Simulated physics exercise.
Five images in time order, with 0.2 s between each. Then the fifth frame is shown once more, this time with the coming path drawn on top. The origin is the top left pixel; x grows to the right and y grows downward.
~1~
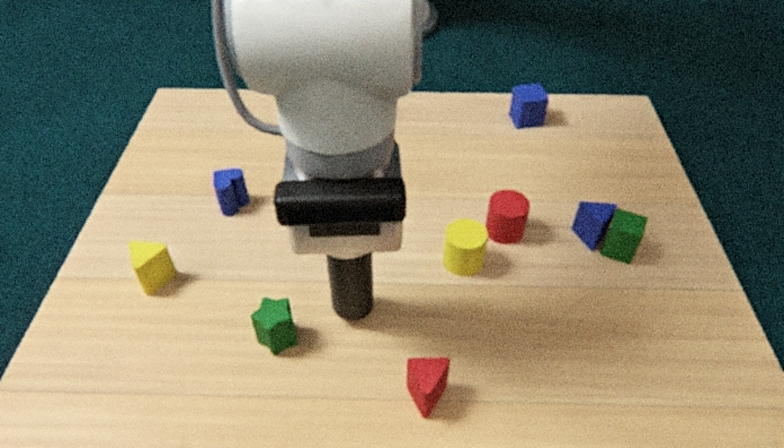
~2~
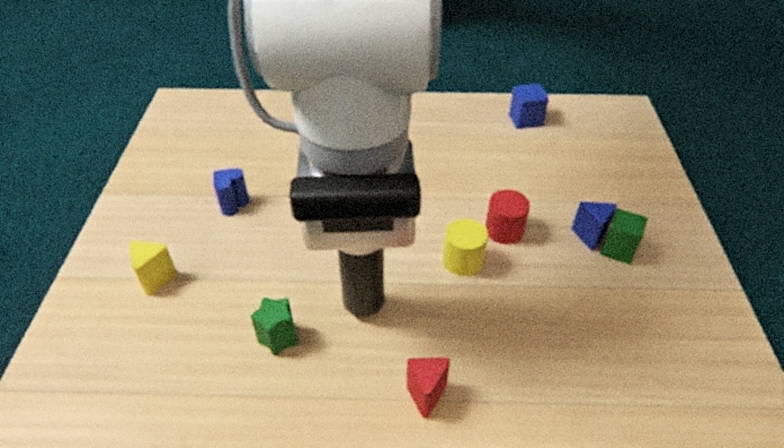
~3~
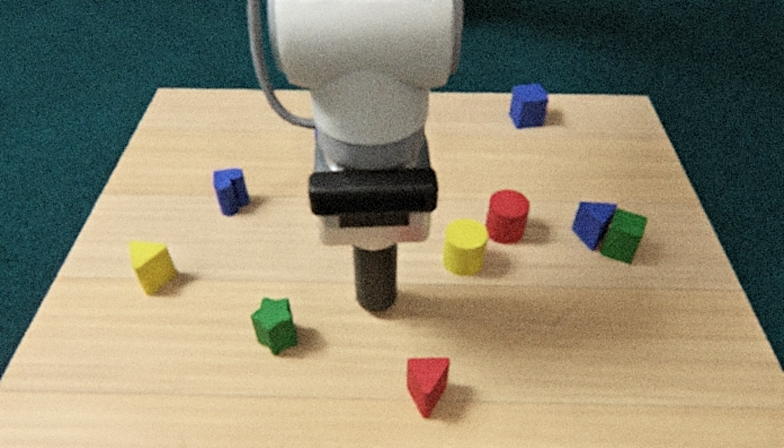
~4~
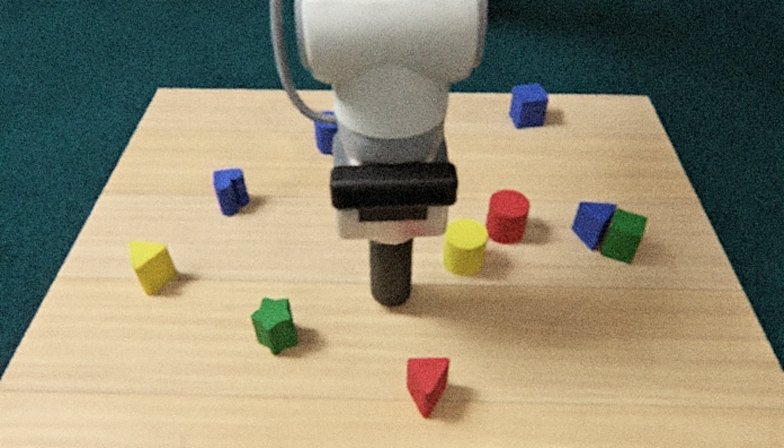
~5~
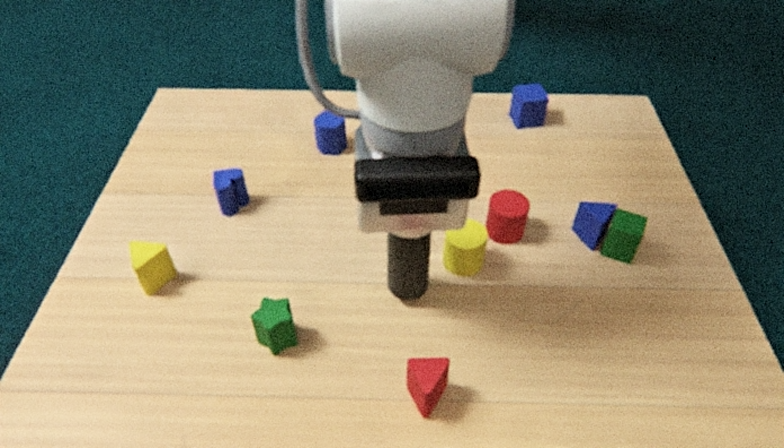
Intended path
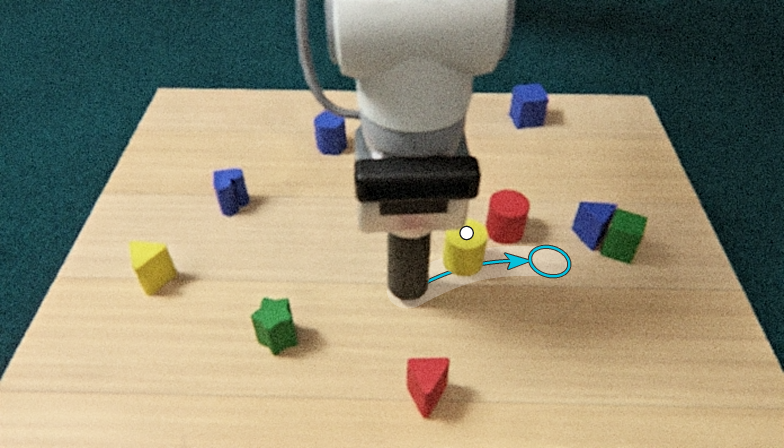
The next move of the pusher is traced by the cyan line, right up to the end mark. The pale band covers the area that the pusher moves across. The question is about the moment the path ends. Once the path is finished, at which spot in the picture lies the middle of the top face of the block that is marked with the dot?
It comes to (540, 204).
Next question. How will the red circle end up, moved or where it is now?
The block you're asking about gets moved.
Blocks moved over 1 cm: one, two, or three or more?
Blocks displaced: 2.
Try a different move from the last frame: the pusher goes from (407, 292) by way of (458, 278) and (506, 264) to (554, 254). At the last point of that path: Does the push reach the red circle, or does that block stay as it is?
It will be nudged away from its spot.
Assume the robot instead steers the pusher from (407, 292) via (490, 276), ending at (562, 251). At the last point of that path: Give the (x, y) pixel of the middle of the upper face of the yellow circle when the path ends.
Just about (486, 217).
Path on the board, from (407, 292) through (452, 272) and (499, 262) to (550, 261); the dot is on the yellow circle.
On the path given first. One third of the way, pusher at (454, 264); yellow circle at (485, 223).
Two thirds of the way, pusher at (501, 254); yellow circle at (521, 209); red circle at (529, 183).
At the end, pusher at (552, 254); yellow circle at (540, 204); red circle at (529, 177); blue triangular piece in place.
